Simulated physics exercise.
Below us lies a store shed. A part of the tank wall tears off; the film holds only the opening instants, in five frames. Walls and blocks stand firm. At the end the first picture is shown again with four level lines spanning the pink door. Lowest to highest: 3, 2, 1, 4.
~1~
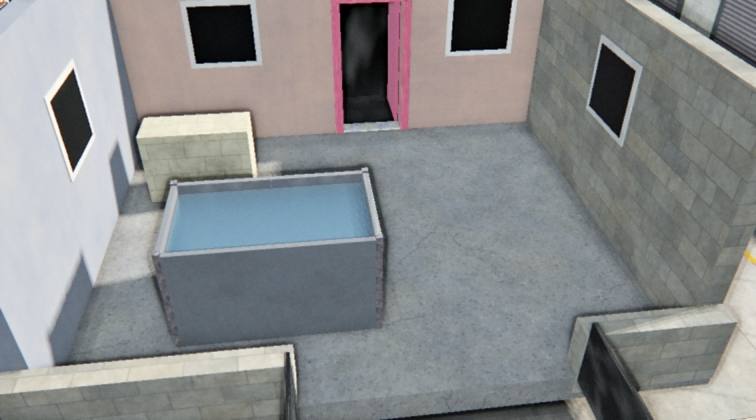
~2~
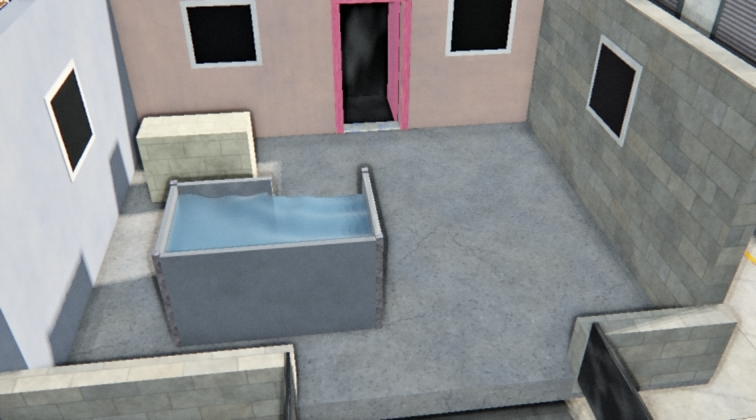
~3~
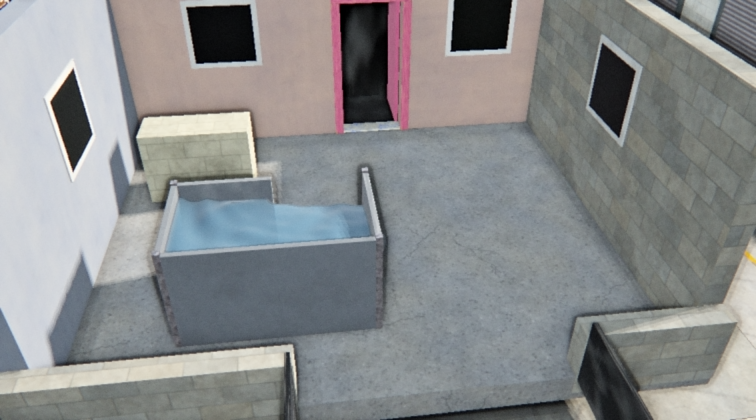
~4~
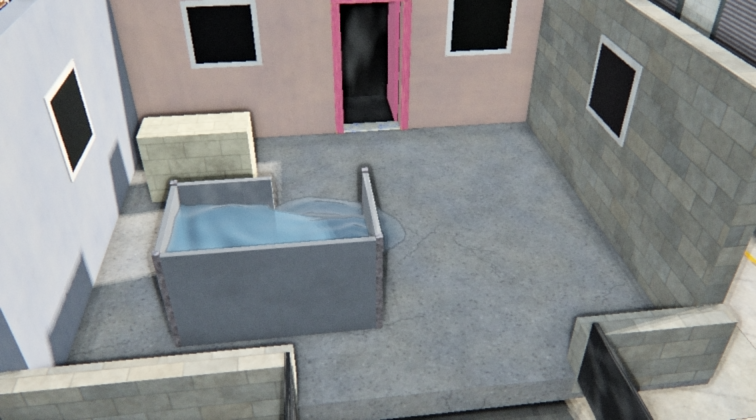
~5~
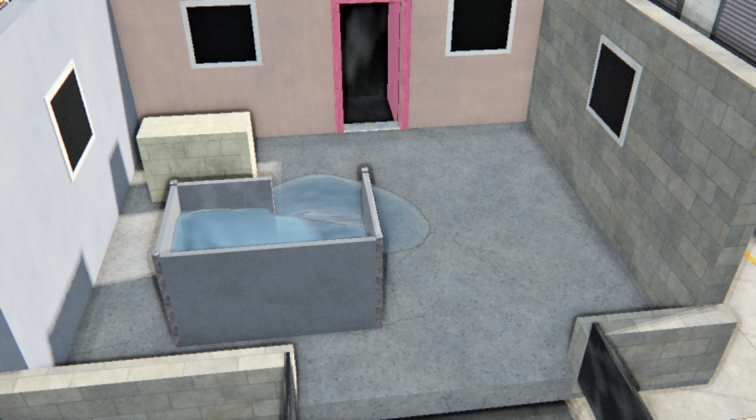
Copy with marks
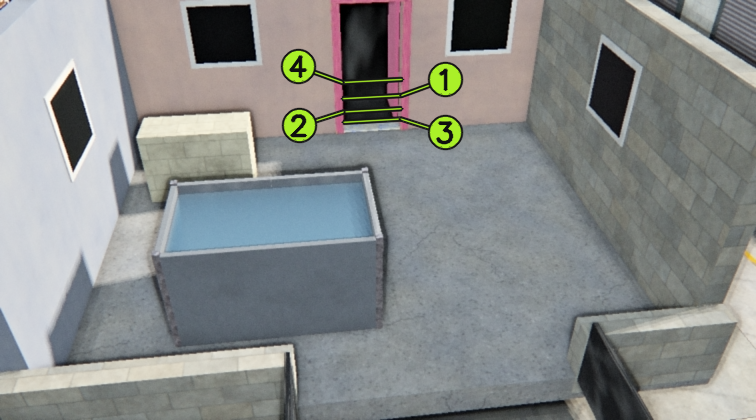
At first, water lies still in a grey rectangular tank in a walled yard, near a pink doorway. Part of the tank's back wall is suddenly gone, and the water ripples and sinks unevenly. It then pours out through the gap, spreading in a rounded sheet across the ground behind and right of the tank.
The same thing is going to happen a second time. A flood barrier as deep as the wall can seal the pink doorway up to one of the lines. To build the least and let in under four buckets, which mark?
The answer is height 2.
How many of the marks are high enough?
Three of the four.
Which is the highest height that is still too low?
The answer is 3.
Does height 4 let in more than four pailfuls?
No.
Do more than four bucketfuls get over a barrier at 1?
No, not at all.
On the marked copy, 1 at (372, 97); 2 at (372, 110); 3 at (372, 120); 4 at (372, 80); from the bottom up 3, 2, 1, 4.
For height 1, nothing gets over.
For height 2, a bucket or two gets in.
For height 3, about 13 bucketfuls get in.
For height 4, nothing gets over.
